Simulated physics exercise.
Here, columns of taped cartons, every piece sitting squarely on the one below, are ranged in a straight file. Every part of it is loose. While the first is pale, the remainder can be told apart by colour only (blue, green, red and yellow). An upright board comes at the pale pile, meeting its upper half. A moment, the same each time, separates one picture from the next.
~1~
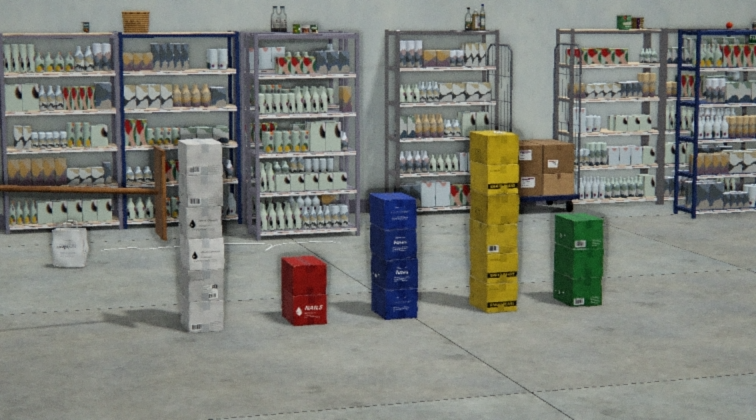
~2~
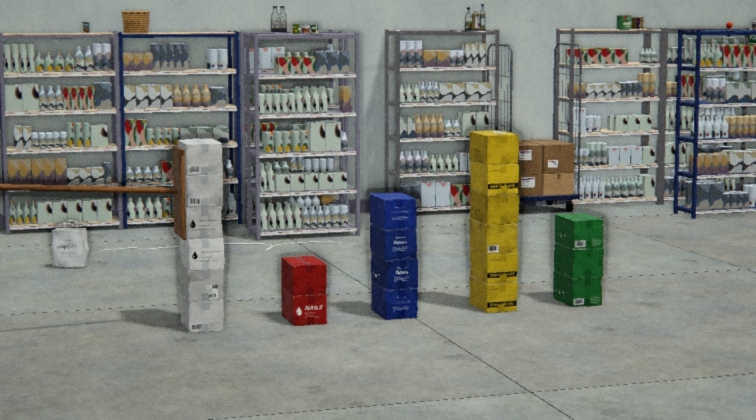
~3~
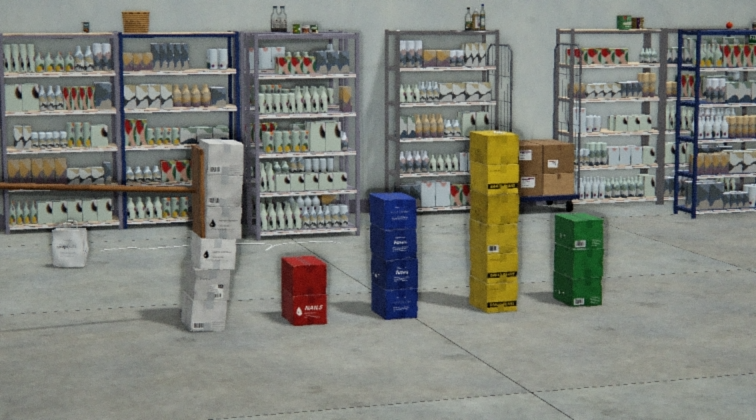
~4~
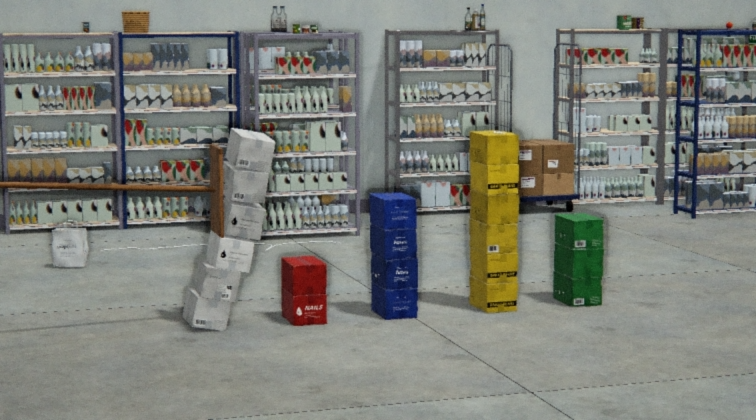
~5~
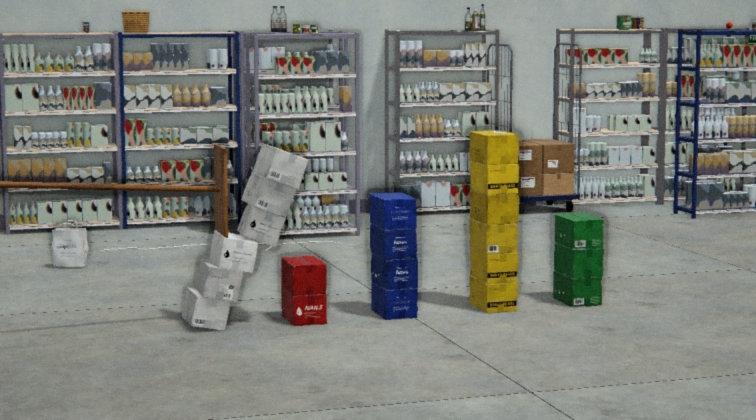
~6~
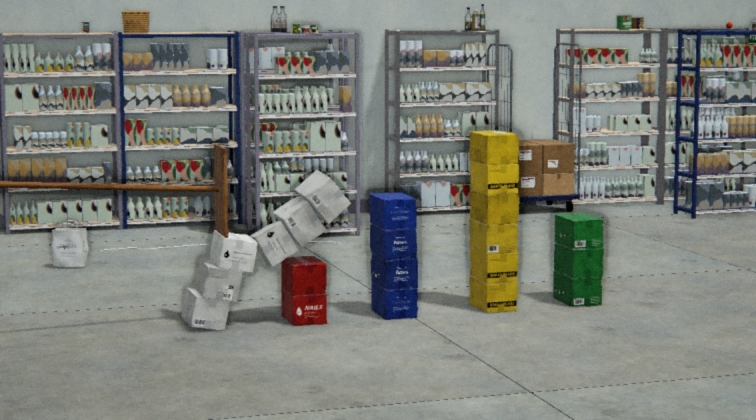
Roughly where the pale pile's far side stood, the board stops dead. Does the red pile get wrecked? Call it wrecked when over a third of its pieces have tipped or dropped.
No, it survives.
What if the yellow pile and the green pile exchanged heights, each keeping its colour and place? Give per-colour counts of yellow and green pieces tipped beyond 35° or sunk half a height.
The counts are yellow 0, green 0.
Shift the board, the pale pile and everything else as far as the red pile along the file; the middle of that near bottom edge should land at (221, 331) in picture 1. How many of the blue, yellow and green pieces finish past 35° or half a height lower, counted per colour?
Final tally - blue: 0; yellow: 0; green: 0.
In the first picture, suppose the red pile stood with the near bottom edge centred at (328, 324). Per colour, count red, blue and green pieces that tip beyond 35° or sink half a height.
Pile by pile, I count red 0, blue 0 and green 0.
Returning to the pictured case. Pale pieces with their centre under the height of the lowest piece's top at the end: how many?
The number is 4.
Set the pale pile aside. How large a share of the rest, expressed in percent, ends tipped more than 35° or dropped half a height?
Some 0 in a hundred of them.
Soon, 3 of the pale pile down; none of the 2 red cartons down (0 of 15 in all colours); top red carton unmoved.
A while on, 3 of the pale pile down; none of the 2 red cartons down (0 of 15 in all colours); top red carton unmoved; top blue carton displaced a little.
Towards the end, 3 of the pale pile down; none of the 2 red cartons down (0 of 15 in all colours); top red carton displaced a little; top blue carton displaced half its height.
Then, 3 of the pale pile down; none of the 2 red cartons down (0 of 15 in all colours); top red carton displaced a little; top blue carton displaced a little.
Finally, 3 of the pale pile down; none of the 2 red cartons down (0 of 15 in all colours); top red carton displaced a little; top blue carton displaced a little. Seen by the last camera, middles, top red carton near (305, 275), top blue carton near (398, 211).
